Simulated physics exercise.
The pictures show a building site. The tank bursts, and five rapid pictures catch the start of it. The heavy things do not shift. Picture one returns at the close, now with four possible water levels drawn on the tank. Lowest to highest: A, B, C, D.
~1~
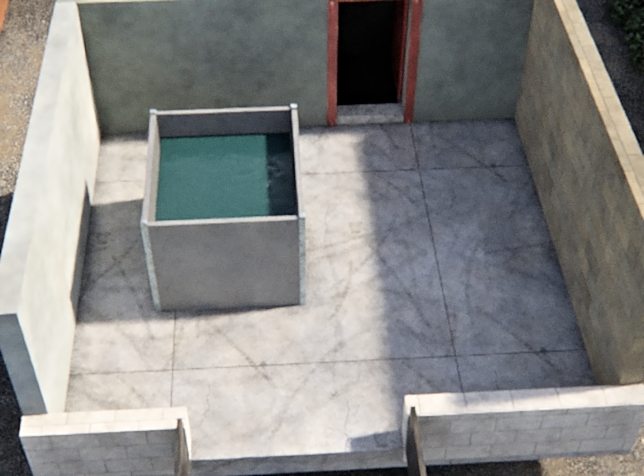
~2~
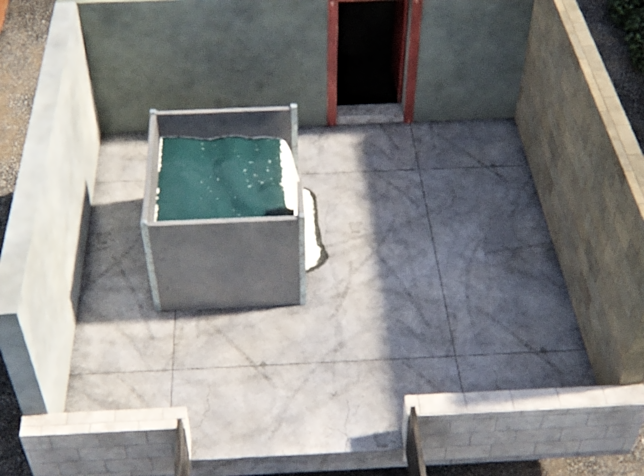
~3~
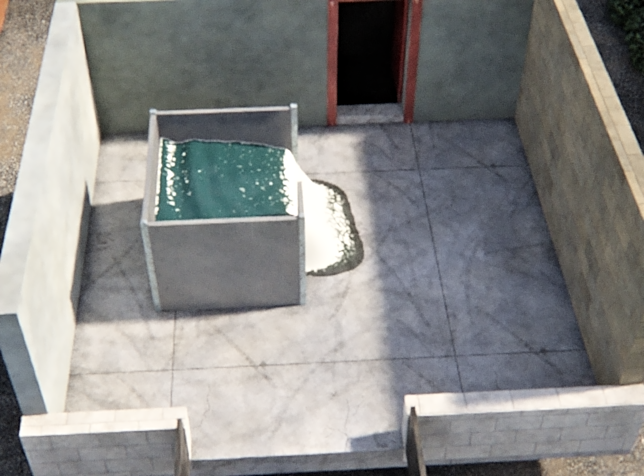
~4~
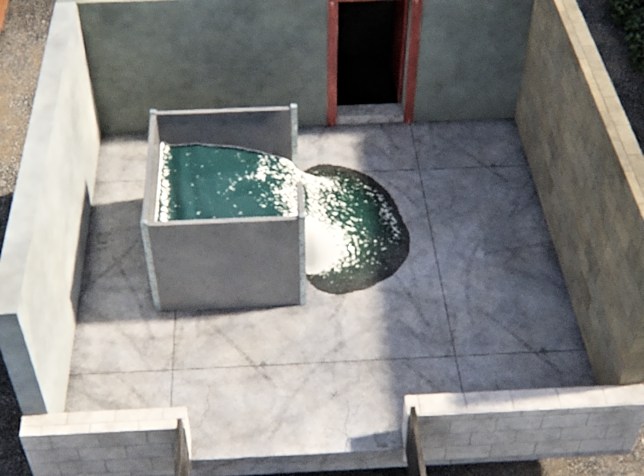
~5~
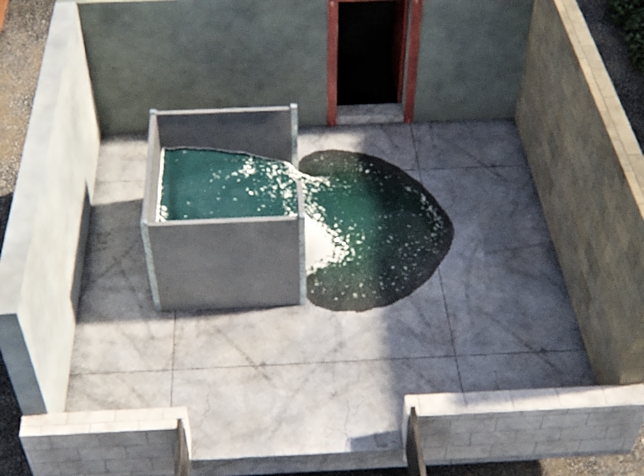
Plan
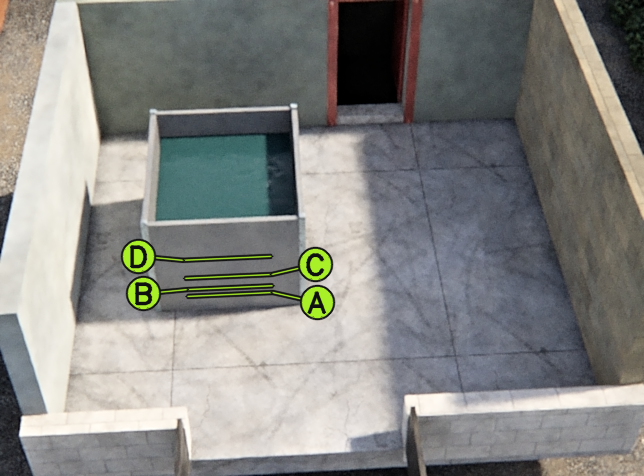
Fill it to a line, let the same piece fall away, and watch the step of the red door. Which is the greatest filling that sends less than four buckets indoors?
I would pick level D.
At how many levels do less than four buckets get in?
All of them.
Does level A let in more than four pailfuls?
No, that is safe.
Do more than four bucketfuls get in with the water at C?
No, not at all.
In lime, A at (230, 294); B at (229, 287); C at (228, 276); D at (227, 258); from the bottom up A, B, C, D.
Choosing A, nothing gets over.
Choosing B, nothing gets over.
Choosing C, nothing gets over.
Choosing D, a bucket or two gets in.
